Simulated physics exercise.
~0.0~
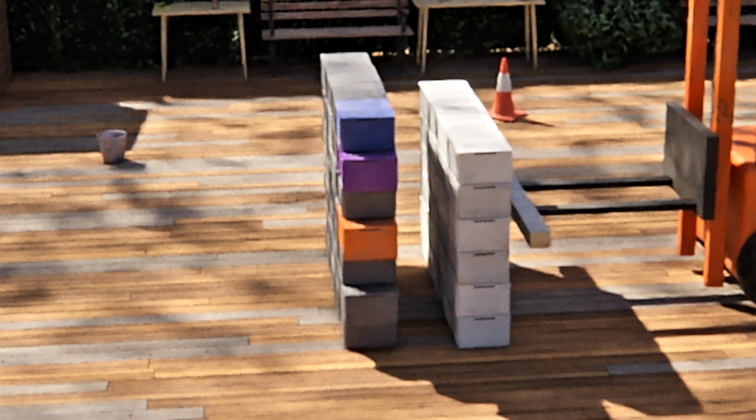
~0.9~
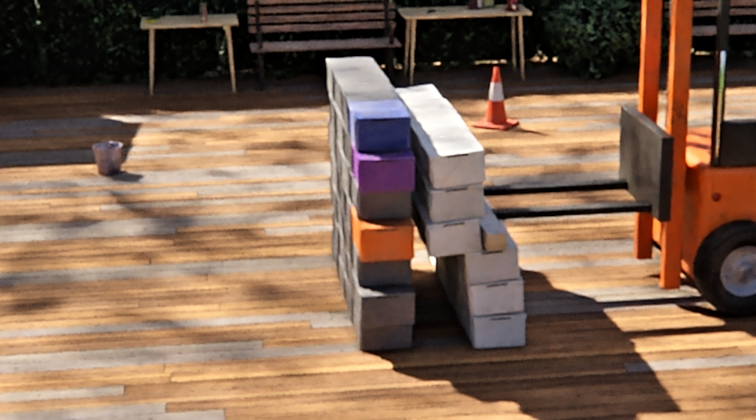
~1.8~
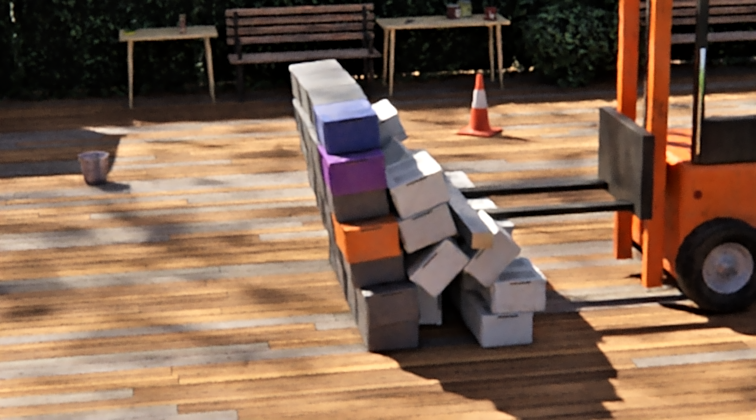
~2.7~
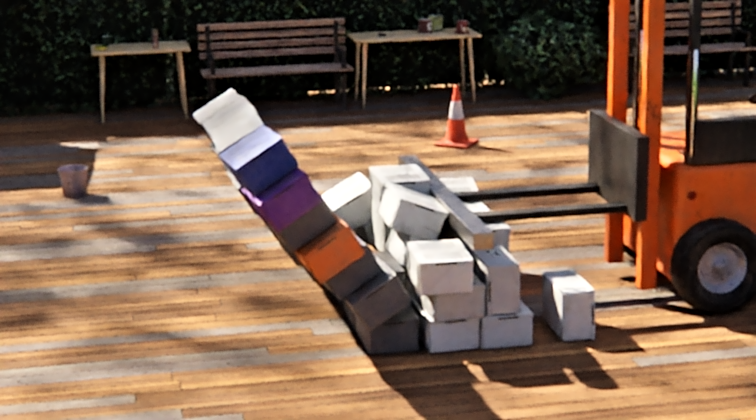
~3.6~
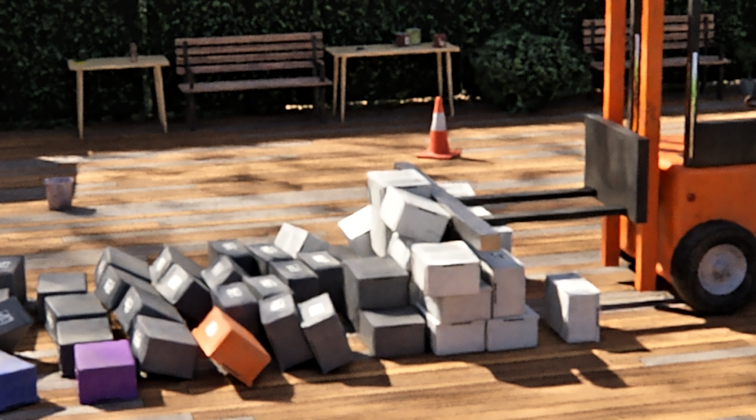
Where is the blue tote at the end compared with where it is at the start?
At the start it sits high up at the near end of the grey stack, close to the middle of the view. At the end it lies on the deck at the lower left edge, just left of the purple tote.
